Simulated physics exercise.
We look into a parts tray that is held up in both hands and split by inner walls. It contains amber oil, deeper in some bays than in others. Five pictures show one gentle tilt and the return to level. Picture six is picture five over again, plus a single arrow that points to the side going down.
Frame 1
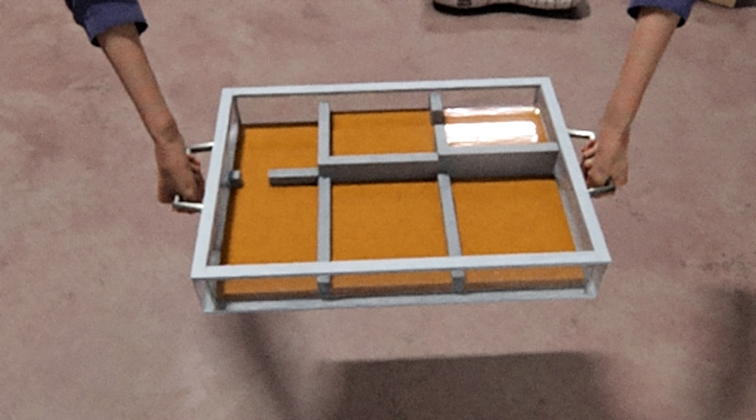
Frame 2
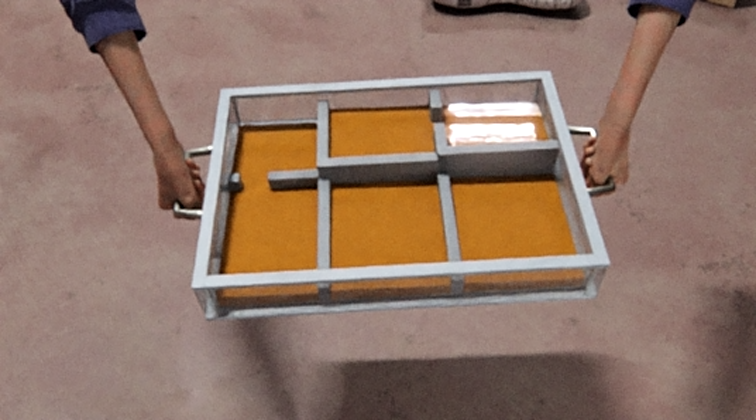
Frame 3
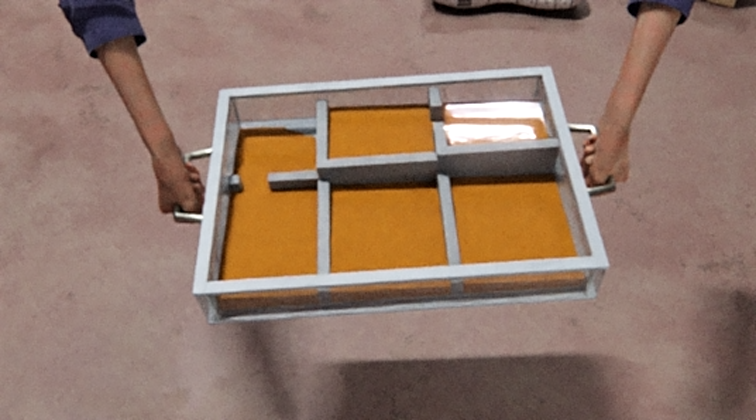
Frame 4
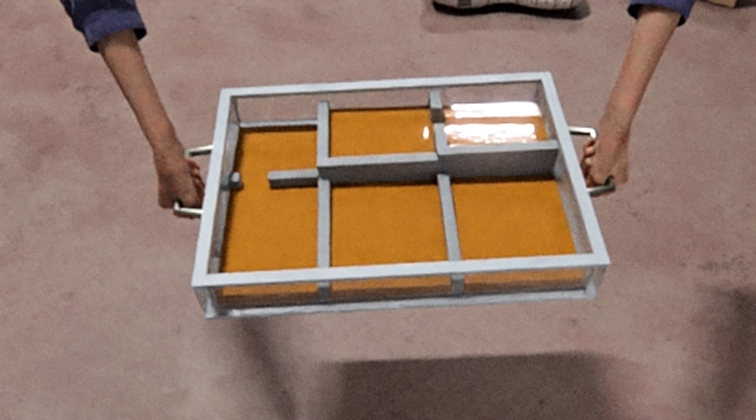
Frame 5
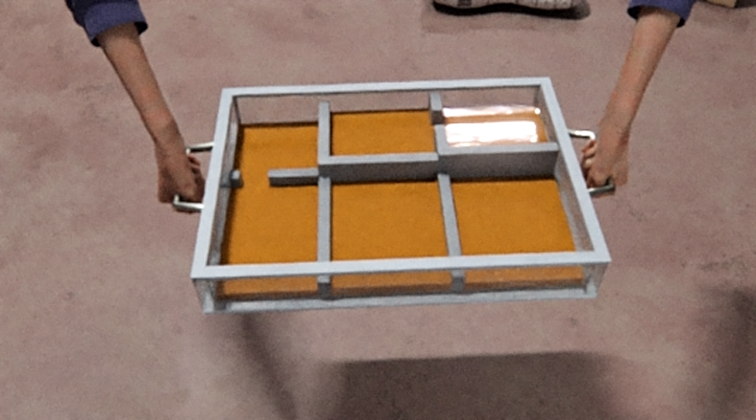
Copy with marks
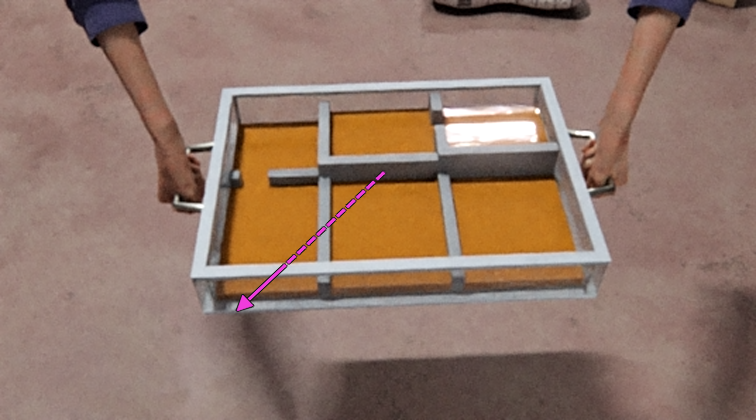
Two hands held a metal-framed tray of amber liquid, split into bays by inner walls, and tipped it slightly toward the front left, then brought it back level as the bright reflections shifted a little.
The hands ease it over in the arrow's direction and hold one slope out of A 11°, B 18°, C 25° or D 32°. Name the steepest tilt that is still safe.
A will do.
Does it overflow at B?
Yes, that goes wrong.
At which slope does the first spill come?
Here it is slope B.
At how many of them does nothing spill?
One of the four.
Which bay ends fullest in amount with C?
It is the front left one.
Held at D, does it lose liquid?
Yes, that goes wrong.
The arrow ends at (241, 306).
For slope A, nothing spills; the front left bay holds the most.
For slope B, about 22 % goes over the rim.
For slope C, about 61 % goes over the rim.
For slope D, about 78 % goes over the rim.
